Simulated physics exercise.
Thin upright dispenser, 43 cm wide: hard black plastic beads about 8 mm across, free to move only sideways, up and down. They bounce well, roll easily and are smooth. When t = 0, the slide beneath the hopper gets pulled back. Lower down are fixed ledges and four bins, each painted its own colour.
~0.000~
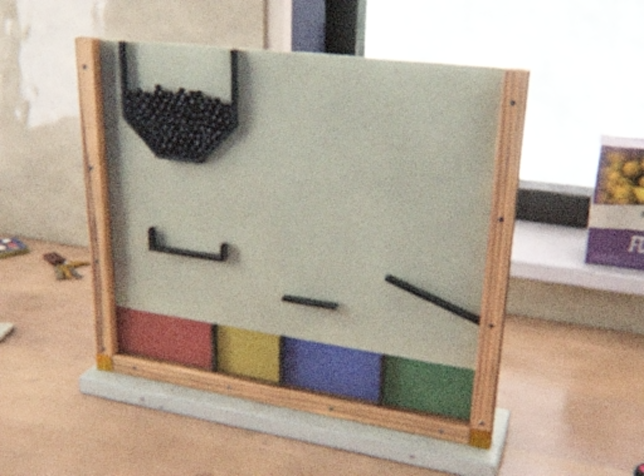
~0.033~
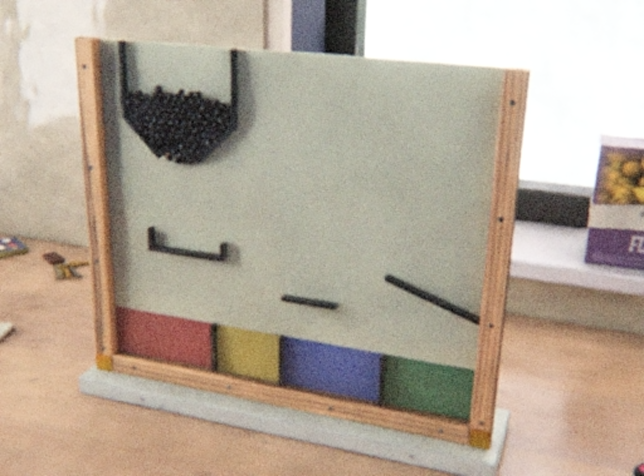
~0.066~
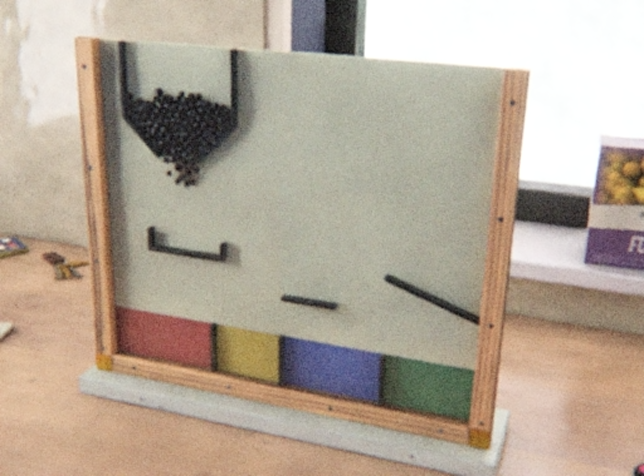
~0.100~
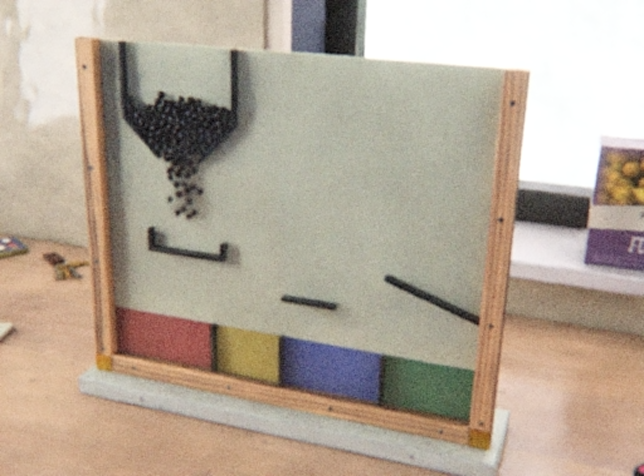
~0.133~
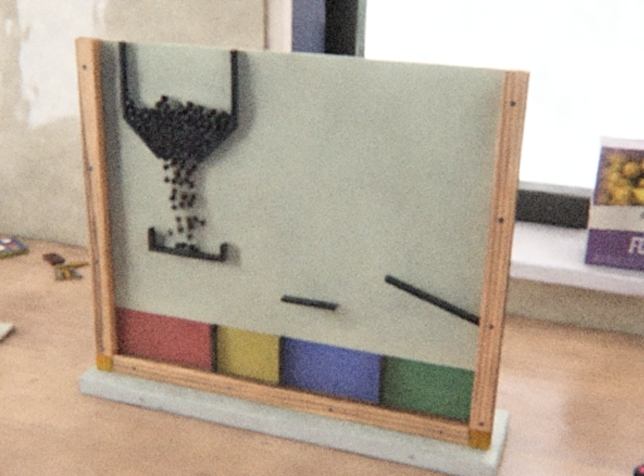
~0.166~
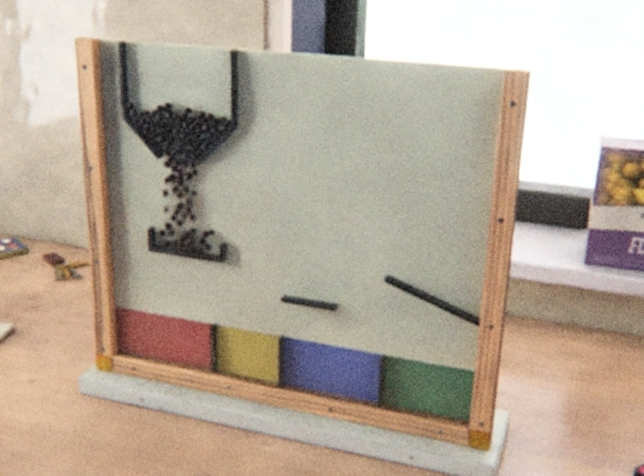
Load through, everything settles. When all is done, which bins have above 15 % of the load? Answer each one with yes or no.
Blue bin: No; yellow bin: Yes; green bin: No; red bin: Yes.
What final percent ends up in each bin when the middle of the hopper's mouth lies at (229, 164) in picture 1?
Blue bin 5, yellow bin 65, green bin 0, red bin 0.
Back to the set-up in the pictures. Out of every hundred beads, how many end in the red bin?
Result: Approx. 25 per cent.
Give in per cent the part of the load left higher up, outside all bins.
Estimated share: Some 45 %.
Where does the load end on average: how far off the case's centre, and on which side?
9 cm left.
By 0.24 s 60 % have left the hopper; down in the bins, nothing yet.
By 0.34 s 75 % have left the hopper; down in the bins, nothing yet.
All still by 2.1 s, blue 5 %, yellow 20 %, green 5 %, red 25 %, left higher up 45 %.
